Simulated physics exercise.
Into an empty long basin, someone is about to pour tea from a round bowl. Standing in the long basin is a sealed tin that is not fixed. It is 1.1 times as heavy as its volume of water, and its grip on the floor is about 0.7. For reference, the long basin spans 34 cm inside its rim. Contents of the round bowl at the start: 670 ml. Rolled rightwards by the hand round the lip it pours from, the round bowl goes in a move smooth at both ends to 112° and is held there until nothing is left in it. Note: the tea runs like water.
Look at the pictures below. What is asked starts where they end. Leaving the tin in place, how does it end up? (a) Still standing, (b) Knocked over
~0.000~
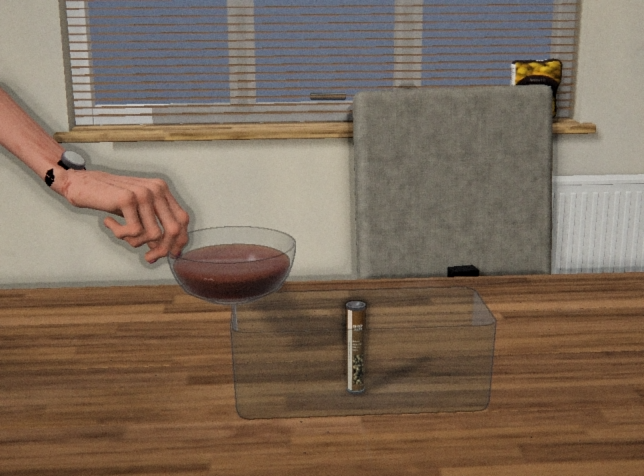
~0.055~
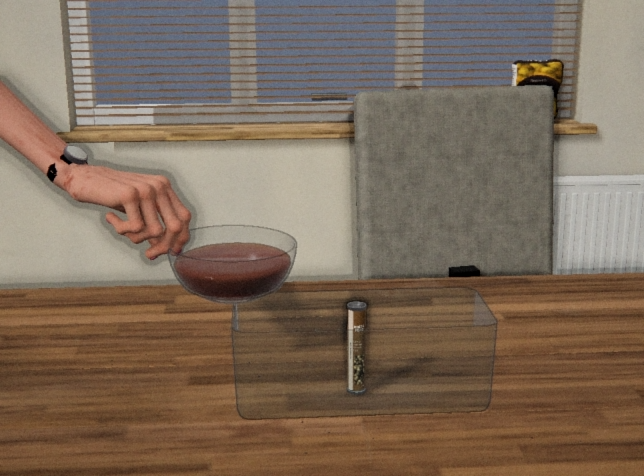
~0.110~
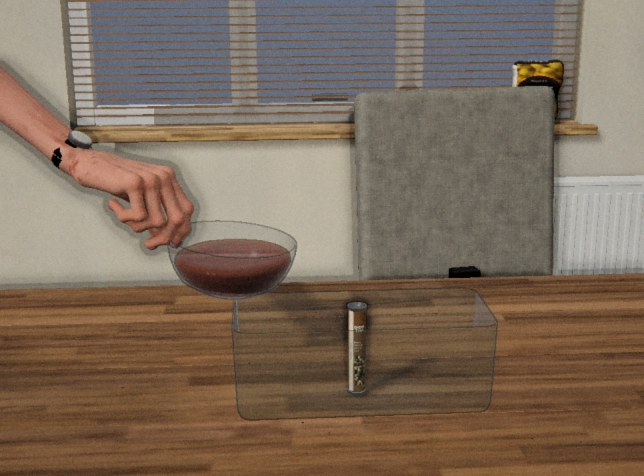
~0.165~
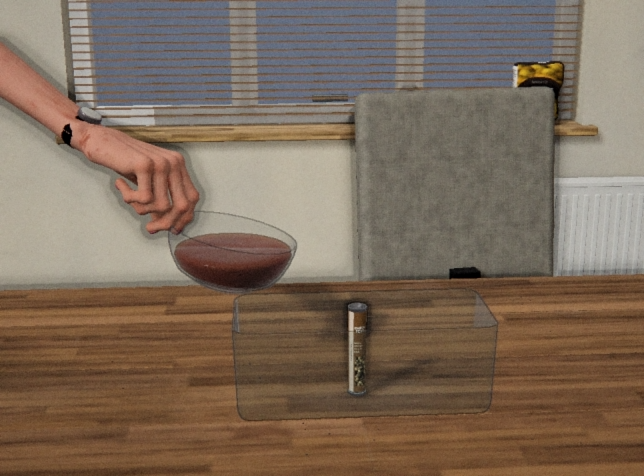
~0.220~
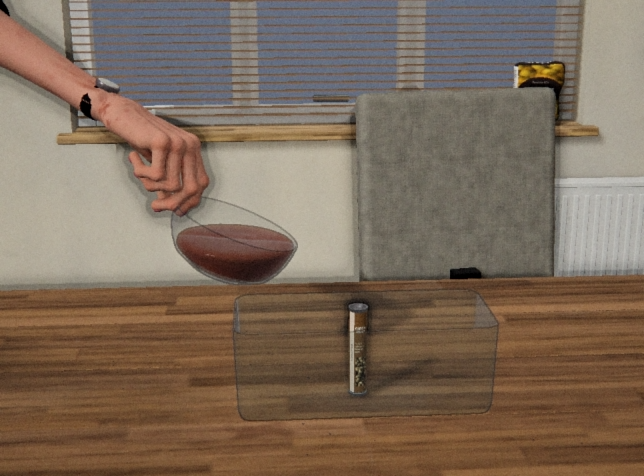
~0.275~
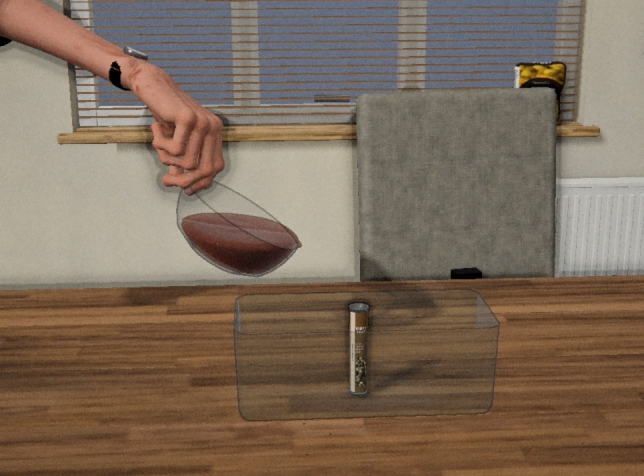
(a) Still standing.
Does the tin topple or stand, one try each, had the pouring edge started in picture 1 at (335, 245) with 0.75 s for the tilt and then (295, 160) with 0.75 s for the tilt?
First it tips over; then it tips over.
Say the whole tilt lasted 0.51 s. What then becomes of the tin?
Result: Tin still standing.
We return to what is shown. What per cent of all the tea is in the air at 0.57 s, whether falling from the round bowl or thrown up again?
It comes to roughly 60 per cent.
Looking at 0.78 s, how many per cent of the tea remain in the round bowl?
0 per cent or so.
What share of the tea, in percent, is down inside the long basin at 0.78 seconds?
98 per cent, give or take a little.
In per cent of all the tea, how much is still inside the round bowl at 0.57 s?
Near 16 in a hundred.
Then, 0.57 s in, the tilt is 96° and 16 per cent is still to pour; the tin stands where it began.
Then, 0.78 s in, the tilt is 112° and 0 per cent is still to pour; the tin stands where it began.
Then, 1.01 s in, the tilt is 112° and 0 per cent is still to pour; the tin stands where it began.
Then, 1.25 s in, the tilt is 112° and 0 per cent is still to pour; the tin stands where it began.
Finally, the tin stands where it began.
